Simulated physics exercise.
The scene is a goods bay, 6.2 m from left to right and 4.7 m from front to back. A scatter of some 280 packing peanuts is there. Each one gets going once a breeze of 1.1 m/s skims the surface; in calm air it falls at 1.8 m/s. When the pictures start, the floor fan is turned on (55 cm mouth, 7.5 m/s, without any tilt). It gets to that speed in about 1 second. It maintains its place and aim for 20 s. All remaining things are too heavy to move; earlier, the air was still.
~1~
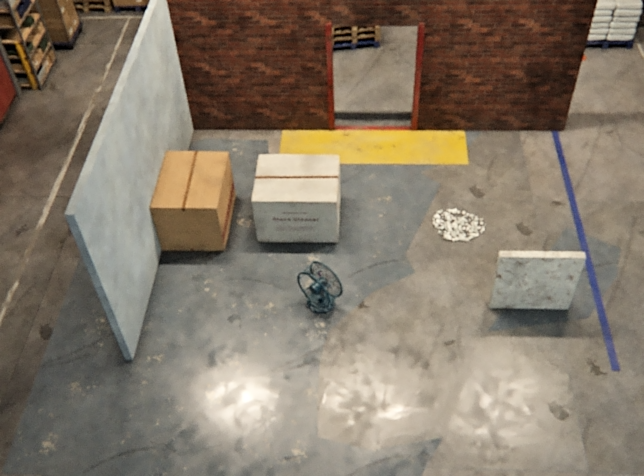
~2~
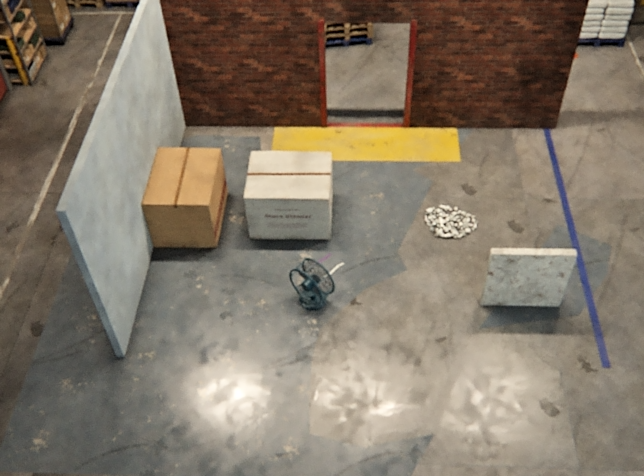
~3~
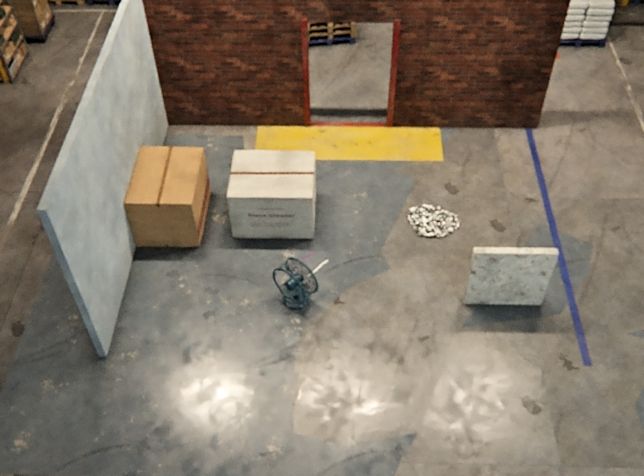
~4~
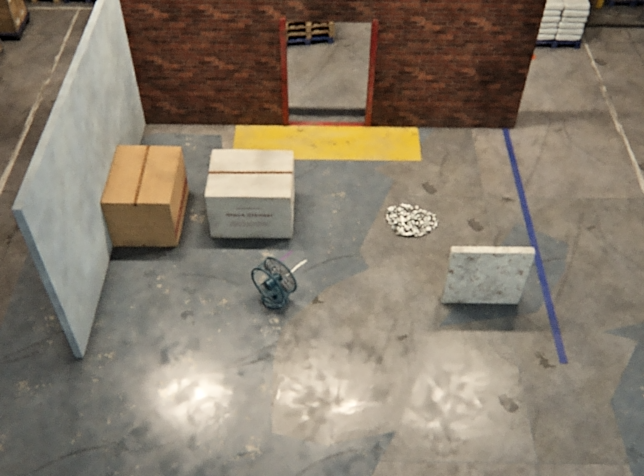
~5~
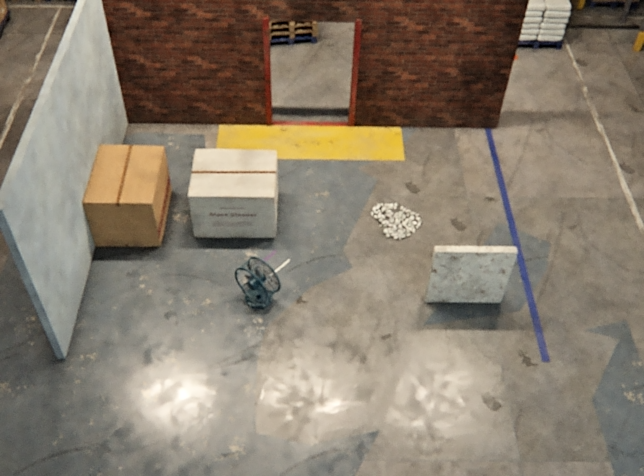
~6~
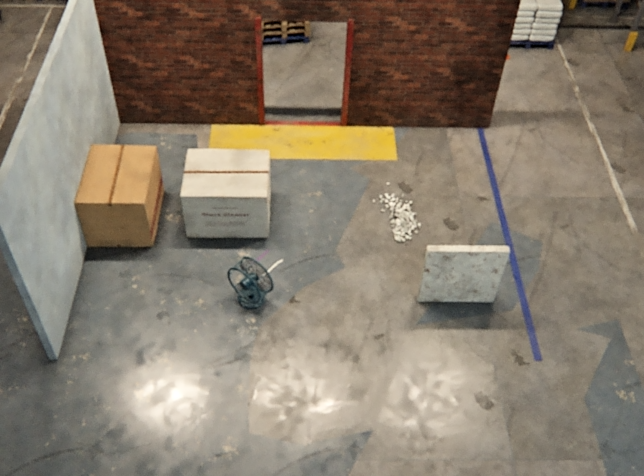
White packing peanuts lie in a loose patch on the grey concrete floor of a goods bay, seen from high above as the view drifts slightly right. A small dark floor fan stands left of them, before a brown and a white carton, with a pale panel, brick wall, red gateway, yellow bay, low screen and blue line around. The peanuts stay put at first, then shift and spread into a ragged, elongated scatter.
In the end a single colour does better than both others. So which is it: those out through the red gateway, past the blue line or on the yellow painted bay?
The blue one.
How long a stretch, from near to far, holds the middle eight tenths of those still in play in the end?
Around 0.8 m.
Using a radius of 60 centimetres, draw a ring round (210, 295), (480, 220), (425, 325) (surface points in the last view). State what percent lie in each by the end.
I would say some 0 %, 15 % and 0 % respectively.
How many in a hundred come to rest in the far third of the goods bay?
Something close to 0 % ends up there.
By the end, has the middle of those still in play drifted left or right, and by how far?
Looks like a right-hand shift of around 2.0 m.
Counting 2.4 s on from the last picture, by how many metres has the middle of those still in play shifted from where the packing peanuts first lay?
I'd put it at close to 1.8 m.
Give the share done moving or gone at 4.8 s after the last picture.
It comes out at some 40 %.
Then, 2.4 s after the last picture the count stands so, 0 % are out through the red gateway, 0 % on the yellow painted bay and 55 % past the blue line; the middle of those still in play is near (480, 193).
Then, 4.8 s after the last picture the count stands so, 0 % are out through the red gateway, 0 % on the yellow painted bay and 62 % past the blue line; the middle of those still in play is near (486, 191).
Then, 9.4 s after the last picture the count stands so, 0 % are out through the red gateway, 0 % on the yellow painted bay and 76 % past the blue line; the middle of those still in play is near (494, 194).
Then, 18.4 s after the last picture, at the end, 0 % are out through the red gateway, 0 % on the yellow painted bay and 85 % past the blue line; the middle of those still in play is near (508, 197).
